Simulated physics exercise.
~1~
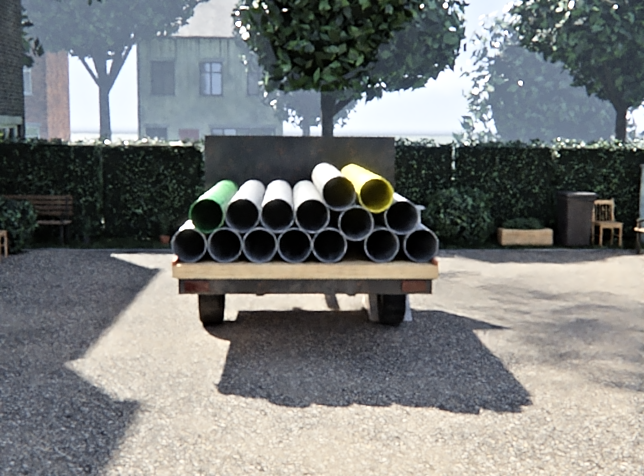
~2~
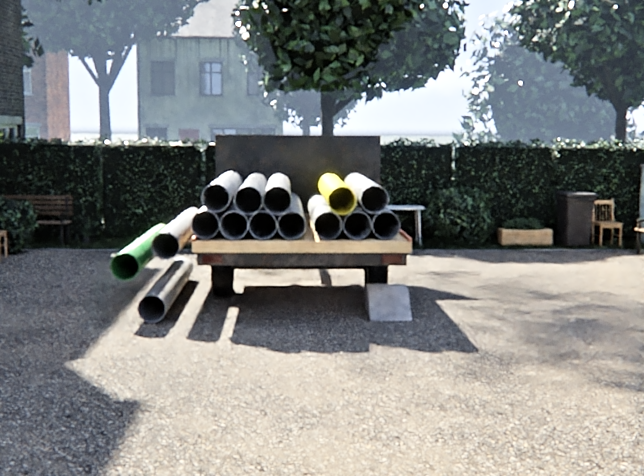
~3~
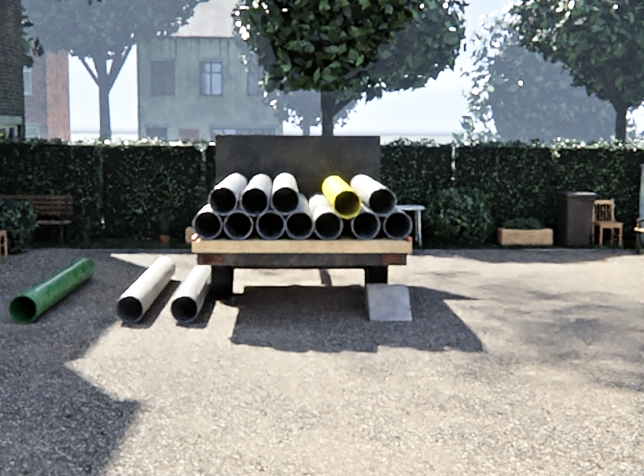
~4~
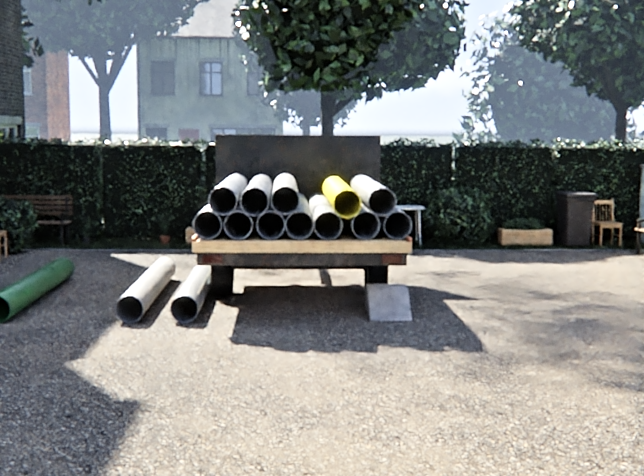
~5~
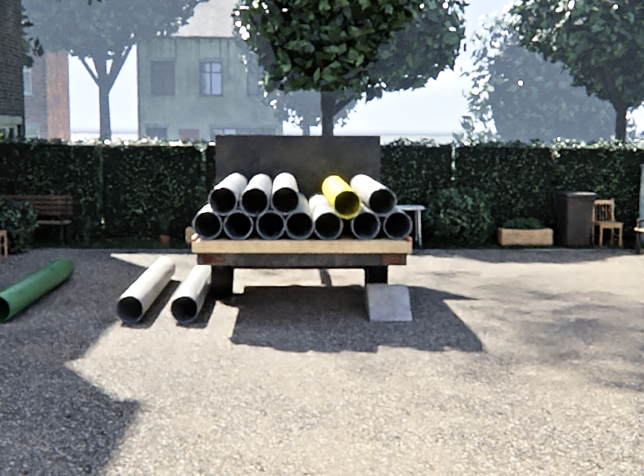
Pipes stacked on a flat trailer shifting, three including the green tumbling off the left side to the ground, yellow staying aboard.
